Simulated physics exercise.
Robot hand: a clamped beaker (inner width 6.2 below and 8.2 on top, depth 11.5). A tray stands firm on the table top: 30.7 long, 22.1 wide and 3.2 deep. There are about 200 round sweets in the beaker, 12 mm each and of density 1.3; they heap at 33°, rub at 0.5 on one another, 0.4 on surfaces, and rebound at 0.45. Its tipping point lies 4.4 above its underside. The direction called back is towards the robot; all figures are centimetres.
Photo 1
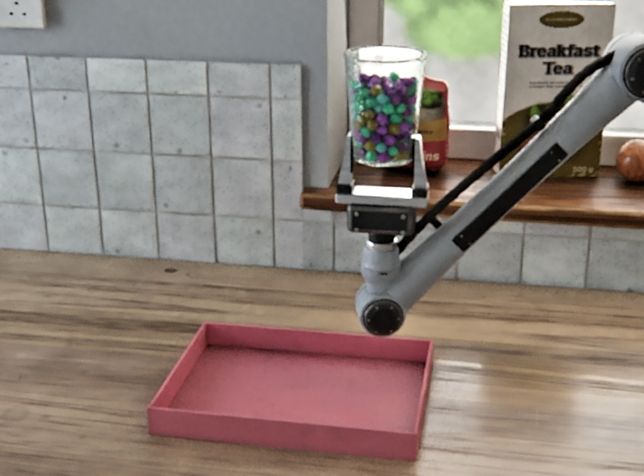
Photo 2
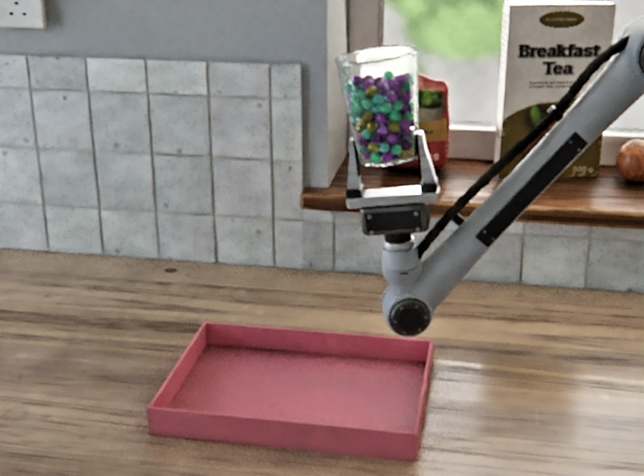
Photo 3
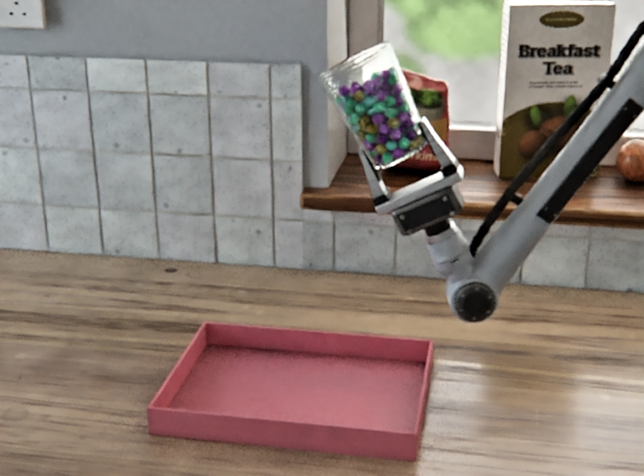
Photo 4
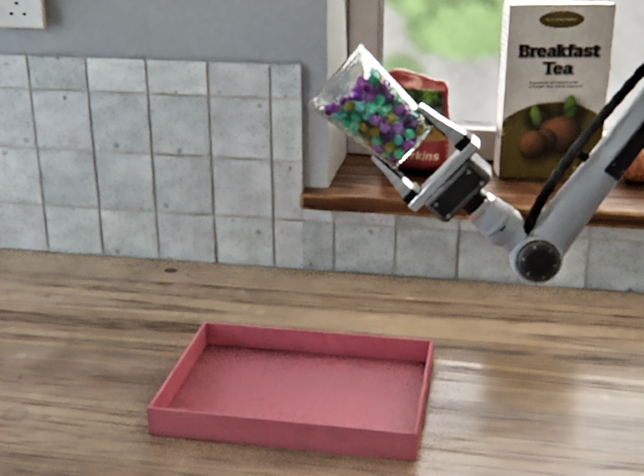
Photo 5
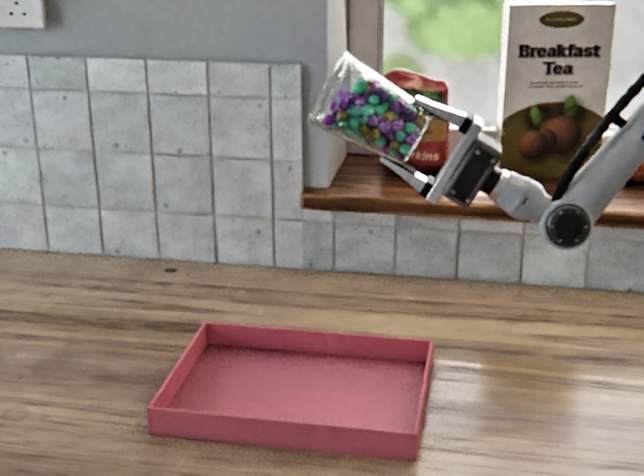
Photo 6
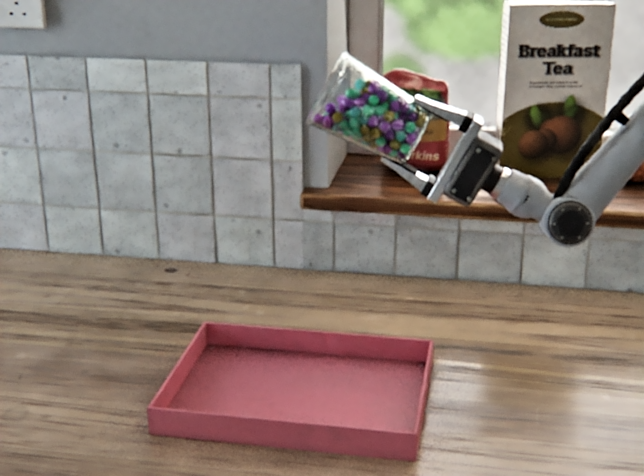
The video shows a robot arm gripping a clear beaker of colourful round sweets above a pink tray on a wooden counter, tilting it steeply to the left as the gripper swings right, then keeping it nearly still.
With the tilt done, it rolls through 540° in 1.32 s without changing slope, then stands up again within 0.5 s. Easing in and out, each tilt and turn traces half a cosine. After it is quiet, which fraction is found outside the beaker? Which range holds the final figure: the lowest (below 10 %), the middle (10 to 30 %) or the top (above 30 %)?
It sits in the lowest range, below 10 %.
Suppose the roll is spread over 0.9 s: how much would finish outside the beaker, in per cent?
Then about 5 per cent.
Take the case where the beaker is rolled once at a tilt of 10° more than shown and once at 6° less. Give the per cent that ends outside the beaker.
Estimates: Close to 20 % and 0 %.
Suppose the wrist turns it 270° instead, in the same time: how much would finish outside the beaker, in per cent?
That would come to close to 0 in a hundred.
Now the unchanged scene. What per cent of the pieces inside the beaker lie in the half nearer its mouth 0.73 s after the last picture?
Mouth-half fraction: Approx. 45 %.
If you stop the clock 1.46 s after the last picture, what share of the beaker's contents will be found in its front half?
Estimated share: About 55 %.
Then, 0.73 s on, tipped 63°, highest piece 41 above the table; 199 in the beaker, 3 in flight or on a rim.
Then, 1.46 s on, tipped 52°, highest piece 40 above the table; 192 in the beaker, 7 in the tray, 3 in flight or on a rim.
Then, 2.02 s on, upright, highest piece 42 above the table; 192 in the beaker, 10 in the tray.
Then, 2.72 s on, upright, highest piece 42 above the table; 192 in the beaker, 10 in the tray.
In the end, 192 in the beaker, 10 in the tray. That is 5 % outside the beaker.
